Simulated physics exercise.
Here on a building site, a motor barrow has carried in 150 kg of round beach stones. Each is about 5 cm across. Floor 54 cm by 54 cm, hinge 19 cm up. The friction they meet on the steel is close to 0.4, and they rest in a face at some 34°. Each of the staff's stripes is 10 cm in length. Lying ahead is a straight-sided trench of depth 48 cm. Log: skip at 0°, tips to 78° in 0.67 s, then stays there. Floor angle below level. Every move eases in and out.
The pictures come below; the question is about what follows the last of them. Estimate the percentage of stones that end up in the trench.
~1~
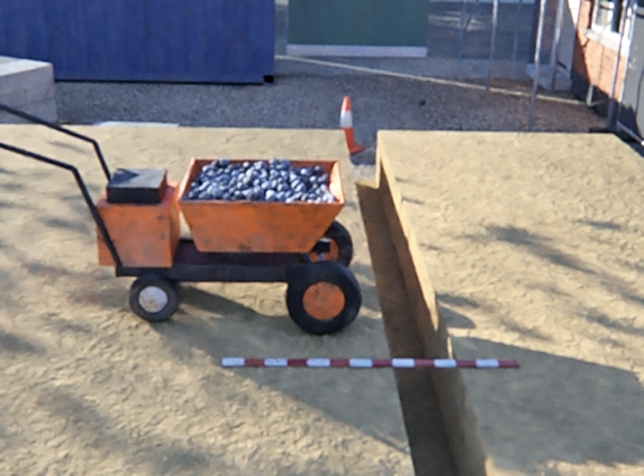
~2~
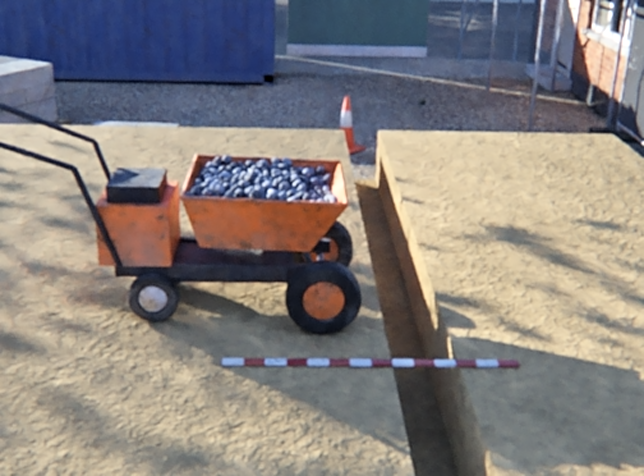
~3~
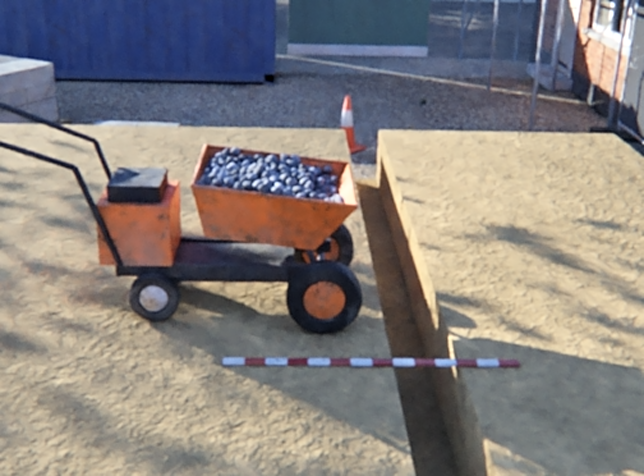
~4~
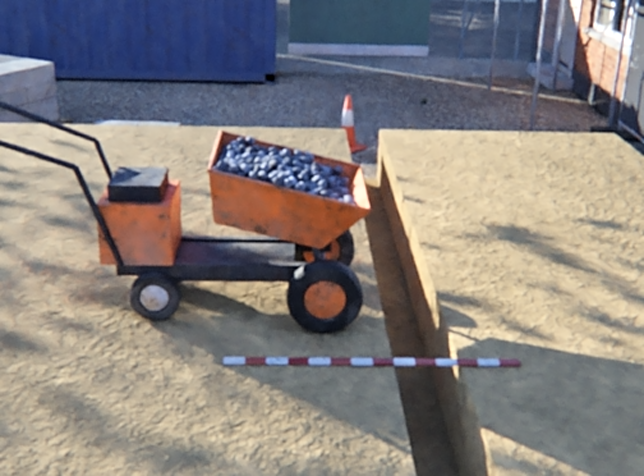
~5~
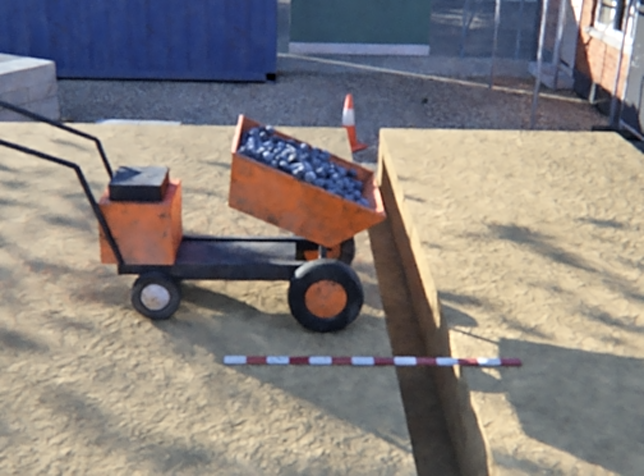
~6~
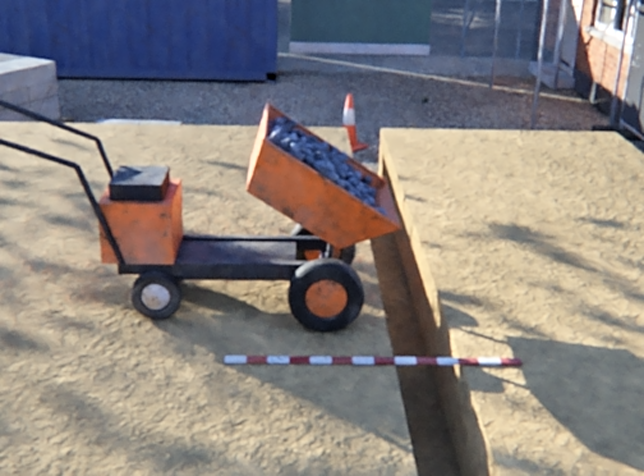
Roughly 20 per cent.
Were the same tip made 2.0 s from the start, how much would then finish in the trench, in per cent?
My guess is near 40 percent.
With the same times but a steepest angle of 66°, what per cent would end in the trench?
Then about 30 per cent.
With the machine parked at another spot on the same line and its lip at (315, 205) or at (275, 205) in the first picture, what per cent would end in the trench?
The first start gives about 45 per cent, the second about 85.
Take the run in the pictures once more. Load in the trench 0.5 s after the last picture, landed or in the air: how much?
Something like 5 in a hundred.
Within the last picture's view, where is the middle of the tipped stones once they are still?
About (501, 300).
Then, 0.2 s after the last picture the floor is at 66°, 100 % in the skip; the foremost stones are at (421, 244).
Then, 0.5 s after the last picture the floor is at 78°, 44 % in the skip, 4 % in the trench, 52 % past the trench; the foremost stones are at (518, 308).
Then, 0.8 s after the last picture the floor is at 78°, 6 % in the skip, 13 % in the trench, 81 % past the trench; the foremost stones are past the picture's edge.
Then, 2.8 s after the last picture the floor is at 78°, 0 % in the skip, 20 % in the trench, 80 % past the trench; the foremost stones are past the picture's edge.
